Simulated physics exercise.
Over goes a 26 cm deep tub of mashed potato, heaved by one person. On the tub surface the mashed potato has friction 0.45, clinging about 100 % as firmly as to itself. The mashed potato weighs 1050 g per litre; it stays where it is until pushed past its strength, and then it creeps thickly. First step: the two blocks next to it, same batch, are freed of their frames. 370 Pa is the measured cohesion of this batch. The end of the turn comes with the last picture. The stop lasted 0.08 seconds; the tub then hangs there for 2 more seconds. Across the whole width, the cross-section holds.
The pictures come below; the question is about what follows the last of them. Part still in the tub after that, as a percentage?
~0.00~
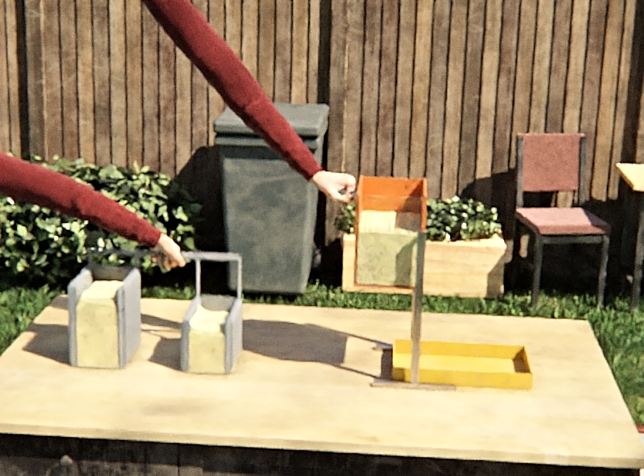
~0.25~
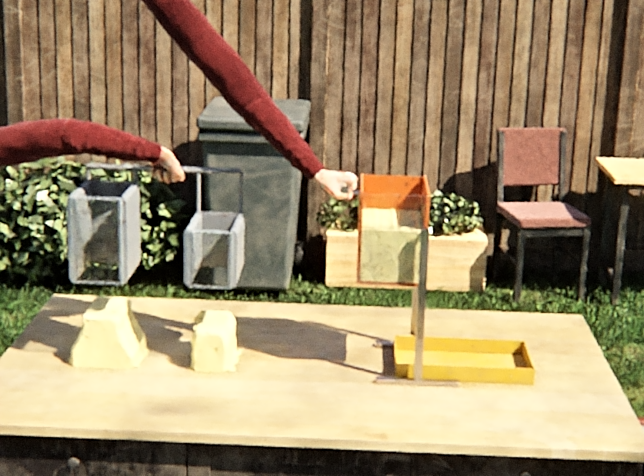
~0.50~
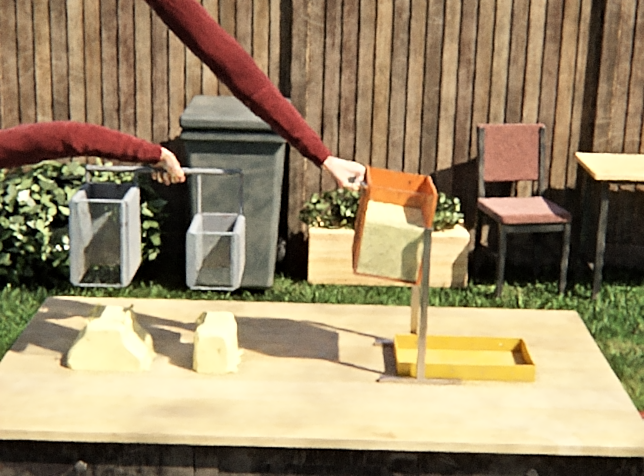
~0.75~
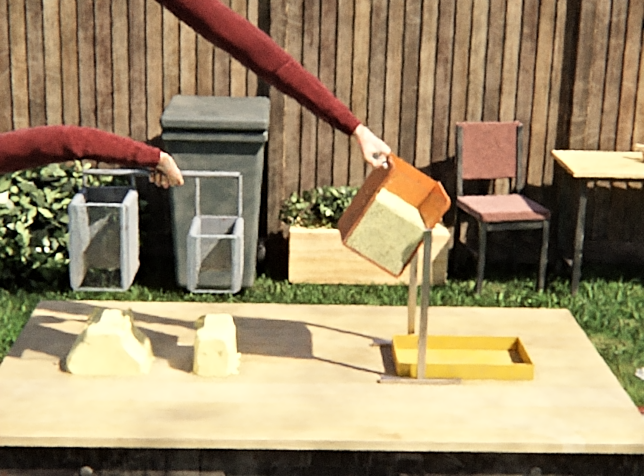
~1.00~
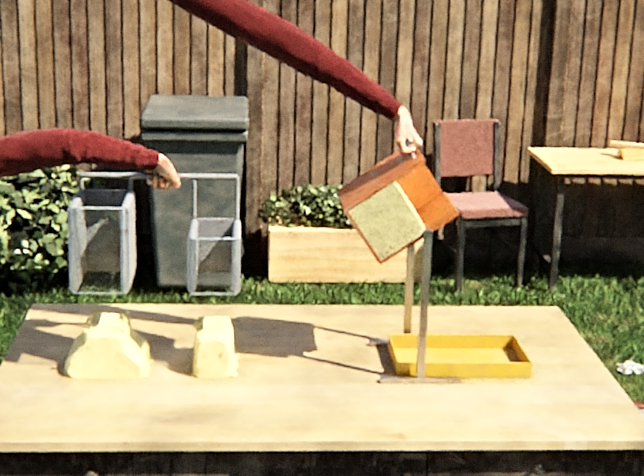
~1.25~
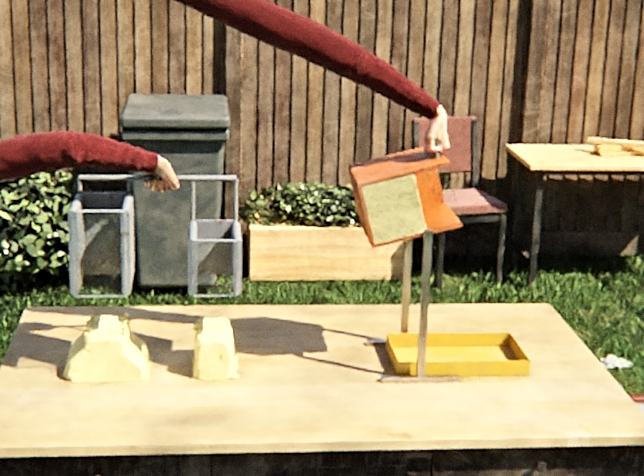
Close to 100 %.
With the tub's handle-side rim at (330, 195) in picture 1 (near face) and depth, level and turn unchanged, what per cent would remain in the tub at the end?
Close to 100 per cent would still be in the tub.
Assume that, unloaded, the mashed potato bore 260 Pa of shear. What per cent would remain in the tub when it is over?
It would come to about 100 %.
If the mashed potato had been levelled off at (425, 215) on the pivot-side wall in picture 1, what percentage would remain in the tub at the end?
I'd say close to 100 % stays in the tub.
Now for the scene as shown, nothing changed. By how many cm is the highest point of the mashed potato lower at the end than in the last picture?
The top ends up some 0 cm below its level in the last picture.
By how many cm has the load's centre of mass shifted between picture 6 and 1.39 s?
Something like 0 cm, I'd say.
After 1.39 s, the tub is at 76 degrees and holds 100 %.
After 1.56 s, the tub is at 76 degrees and holds 100 %.
After 1.73 s, the tub is at 76 degrees and holds 100 %.
After 1.90 s, the tub is at 76 degrees and holds 100 %.
After 3.25 s, at the end, the tub is at 76 degrees and holds 100 %.
